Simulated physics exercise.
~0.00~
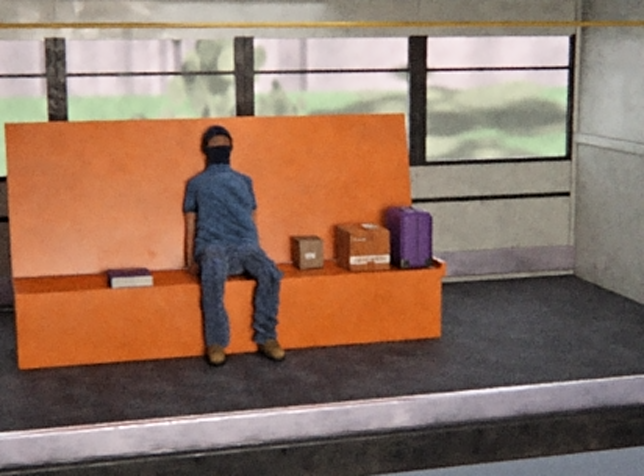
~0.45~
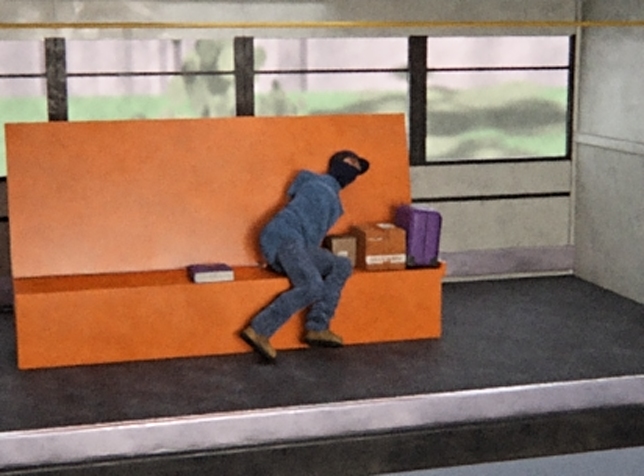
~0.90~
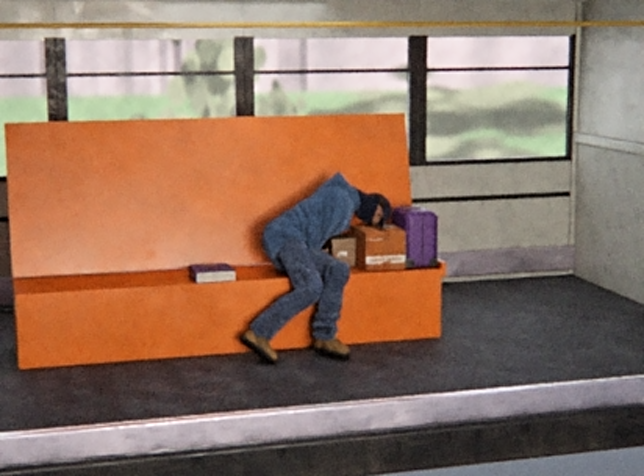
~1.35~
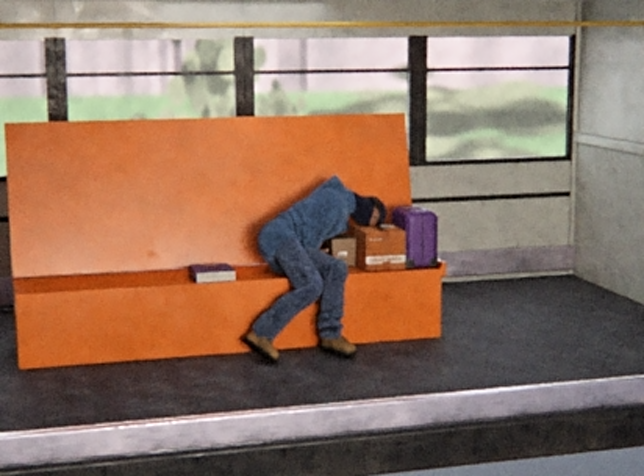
Person seated on an orange bench sliding right with the bags and folder, then slumping over the boxes and staying there.
